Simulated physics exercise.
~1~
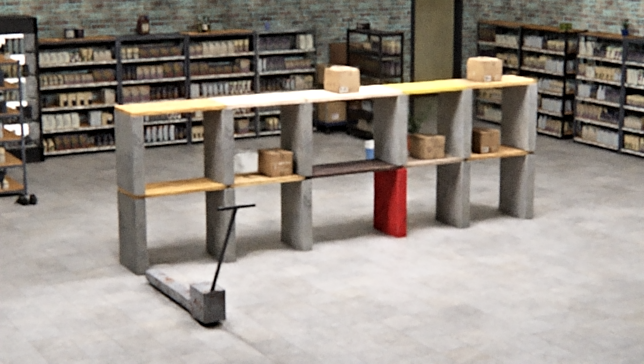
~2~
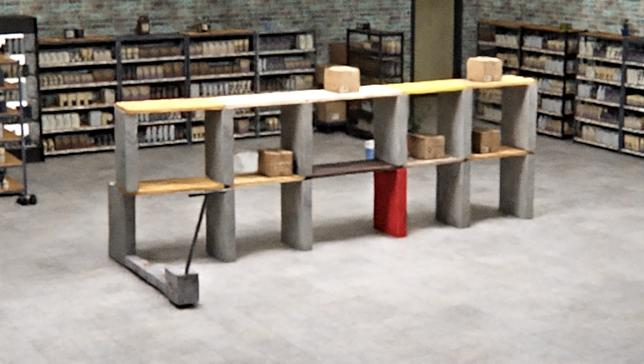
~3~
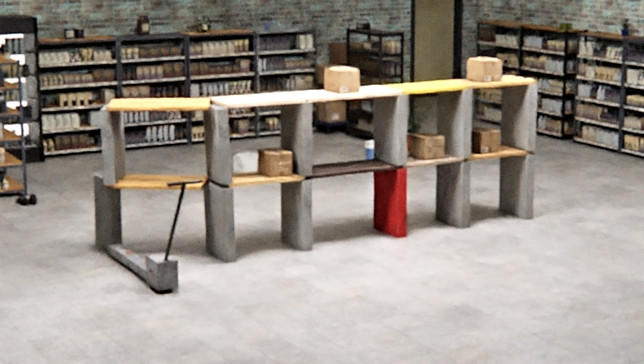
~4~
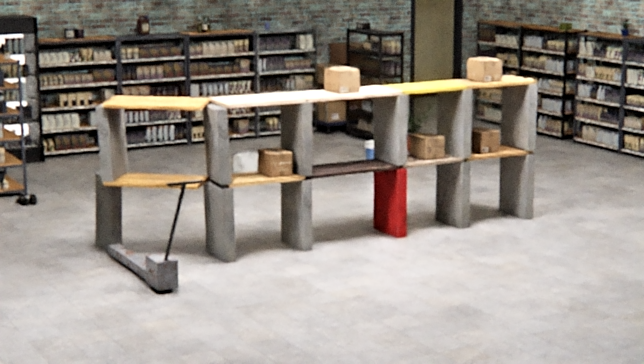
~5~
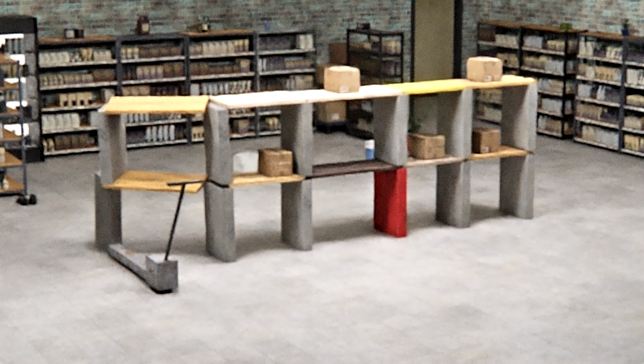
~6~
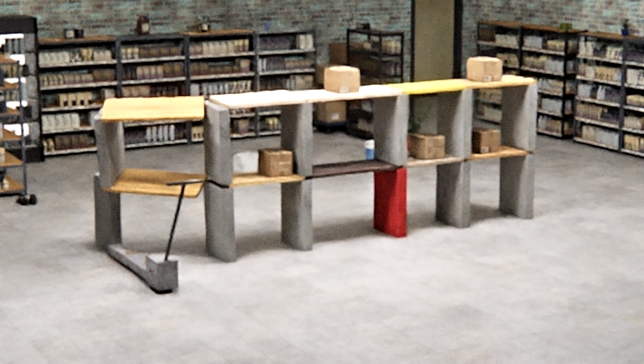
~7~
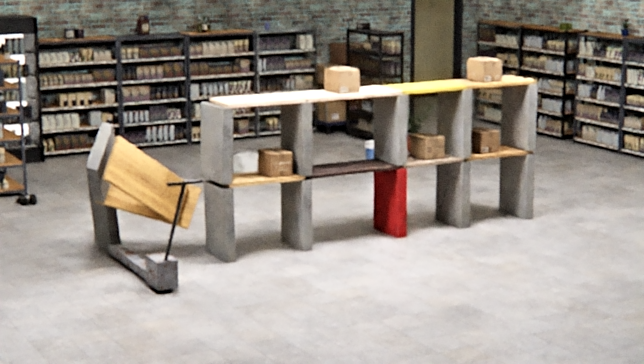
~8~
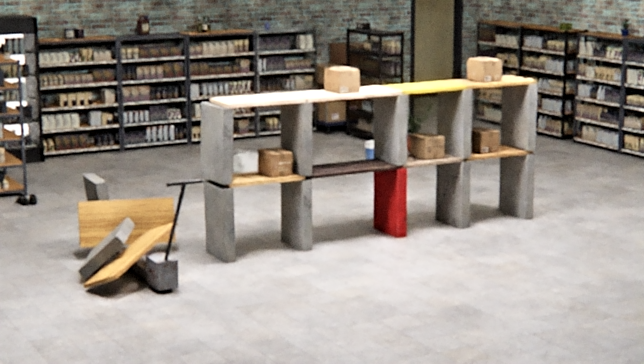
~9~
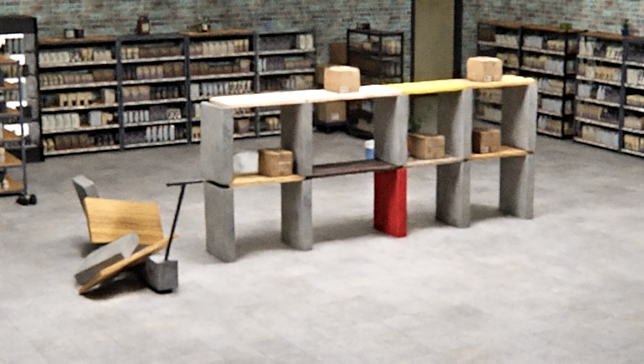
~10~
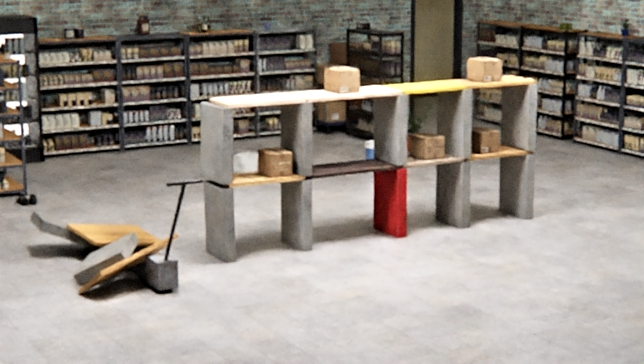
A long two-tier run of boards on grey uprights, with one red upright below and a yellow board on top, stands in a brick-walled room lined with stocked shelves, seen from slightly above by a still camera. Cardboard boxes sit on both tiers. A low grey jack with a dark handle slides left and back, pushing the foot of the left end outward. The end boards tilt, then drop, and the leftmost uprights topple into a heap beside the stopped jack. The rest, including the red upright and yellow board, stays standing with its boxes.
